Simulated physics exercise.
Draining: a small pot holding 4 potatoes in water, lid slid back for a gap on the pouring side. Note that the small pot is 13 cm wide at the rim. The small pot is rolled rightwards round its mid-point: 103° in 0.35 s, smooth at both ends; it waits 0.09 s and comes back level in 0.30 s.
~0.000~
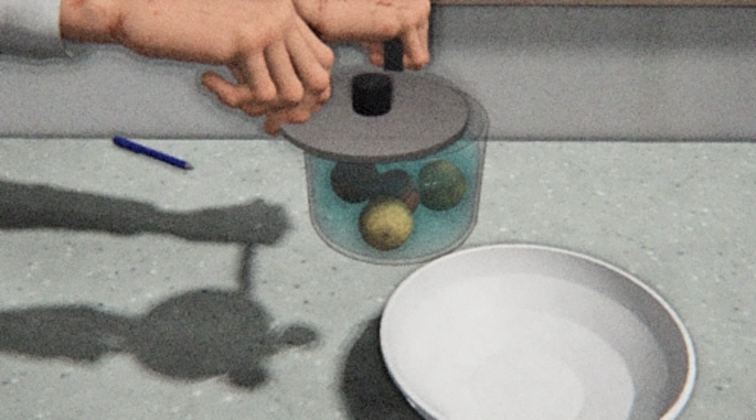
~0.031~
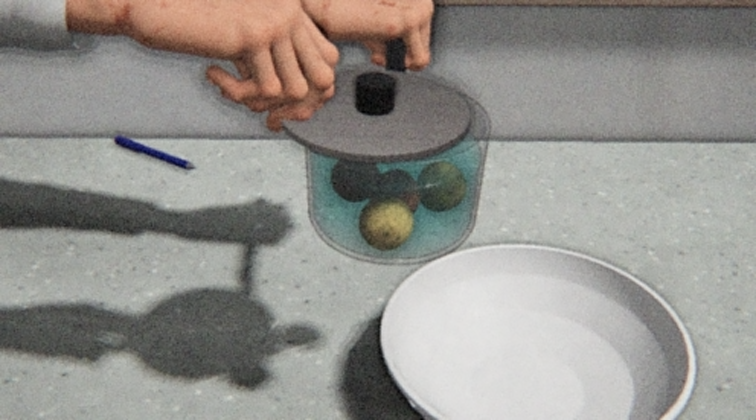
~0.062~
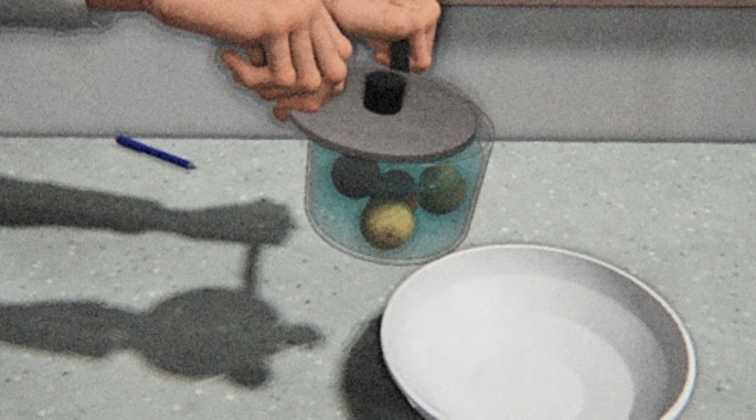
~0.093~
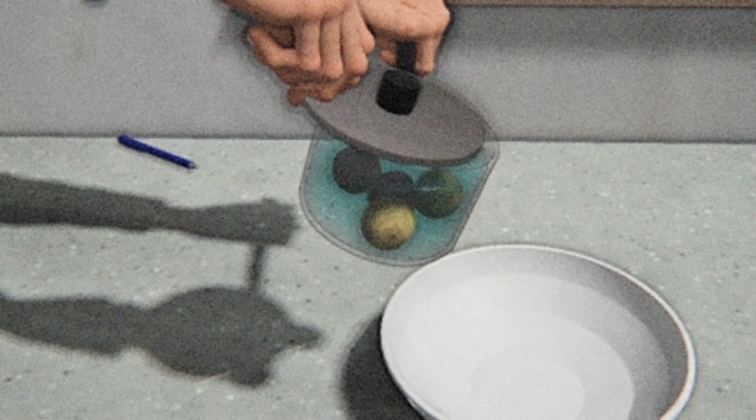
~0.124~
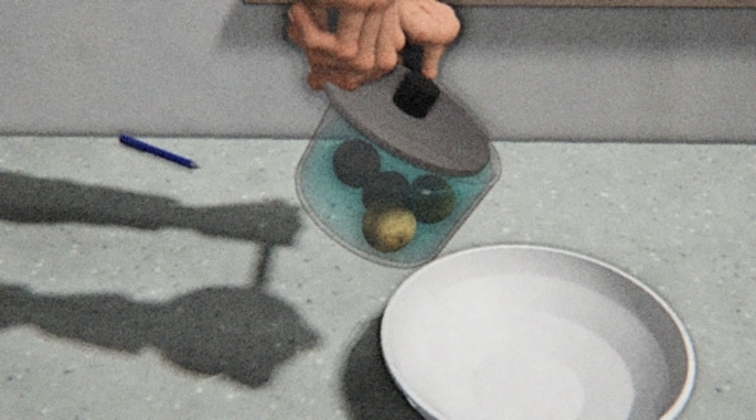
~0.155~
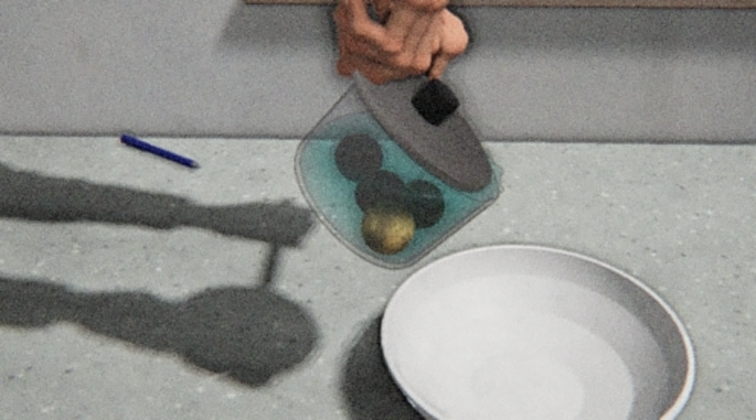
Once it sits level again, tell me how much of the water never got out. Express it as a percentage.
Around 36 out of every 100 parts of the water never got out.
By 0.30 s the tilt is 99° and 76 per cent of the water is still in the small pot.
By 0.41 s the tilt is 103° and 58 per cent of the water is still in the small pot.
By 0.53 s the tilt is 83° and 42 per cent of the water is still in the small pot.
By 0.65 s the tilt is 21° and 36 per cent of the water is still in the small pot.
At rest 36 per cent of the water is still in the small pot.
